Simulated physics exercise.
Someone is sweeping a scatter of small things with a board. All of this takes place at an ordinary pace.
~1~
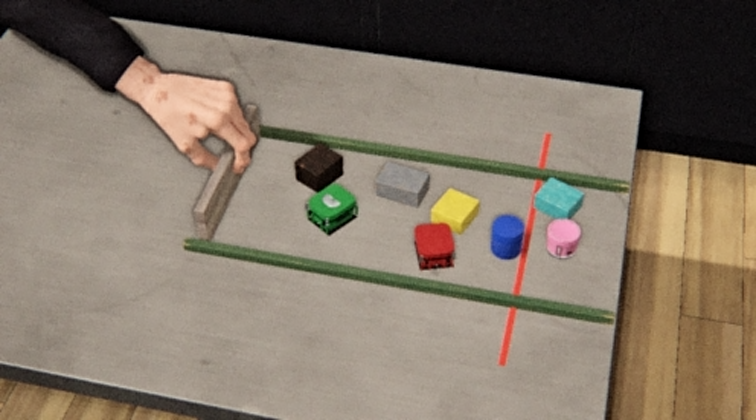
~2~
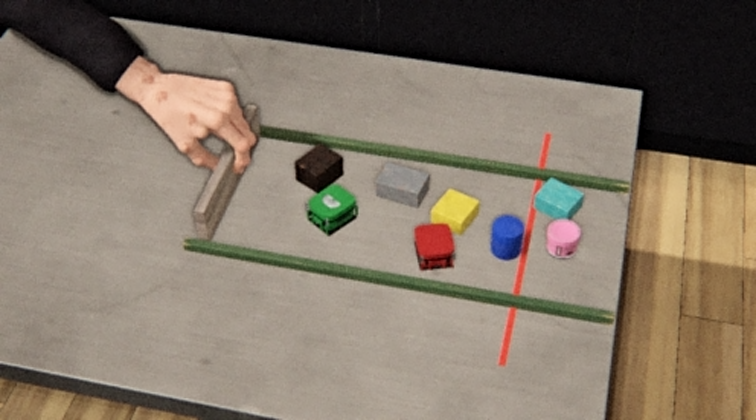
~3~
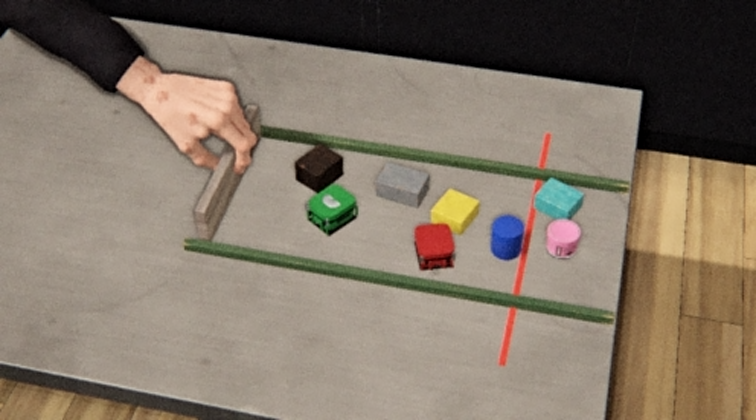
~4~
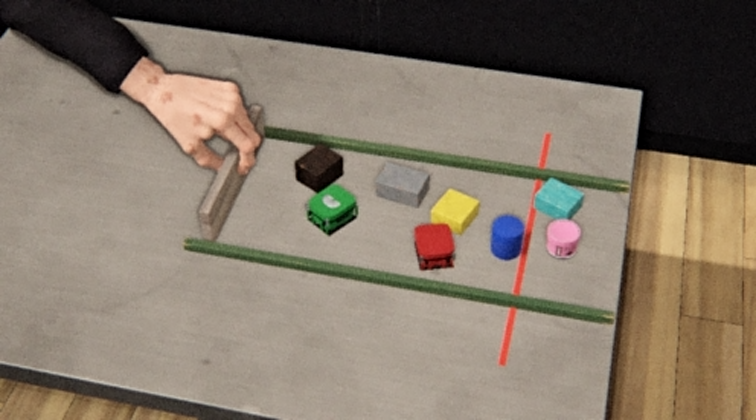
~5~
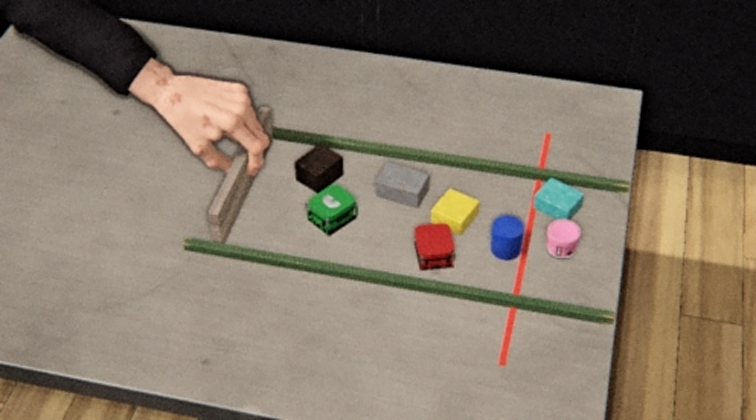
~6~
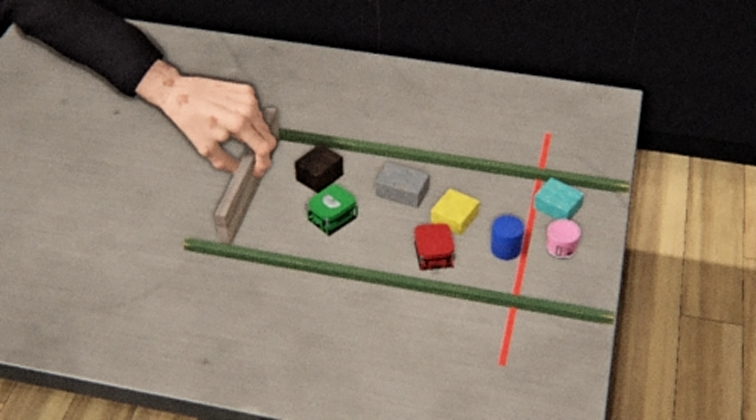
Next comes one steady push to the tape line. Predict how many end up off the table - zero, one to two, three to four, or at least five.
One to two come down.
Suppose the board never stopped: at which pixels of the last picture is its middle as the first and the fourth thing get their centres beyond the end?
The first one at (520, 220), the next at (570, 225).
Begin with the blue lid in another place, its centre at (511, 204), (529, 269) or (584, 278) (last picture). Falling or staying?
Gone; Safe; Safe.
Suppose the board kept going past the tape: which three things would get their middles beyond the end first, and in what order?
Turquoise block, pink pot, grey block.
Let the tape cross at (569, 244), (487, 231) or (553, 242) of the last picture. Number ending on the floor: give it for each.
In order: 3, 0 and 2.
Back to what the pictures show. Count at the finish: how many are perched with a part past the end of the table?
You'd get 1.
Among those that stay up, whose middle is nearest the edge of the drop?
The foremost one is the pink pot.
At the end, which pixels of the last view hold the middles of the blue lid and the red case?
The blue lid comes to rest close to (574, 255), while the red case rests close to (538, 273).
Soon after, none off yet; pink pot at rest near (563, 240); turquoise block at rest near (559, 201); blue lid at rest near (507, 238).
By the end, the number that fall off is one or two; fallen, turquoise block.
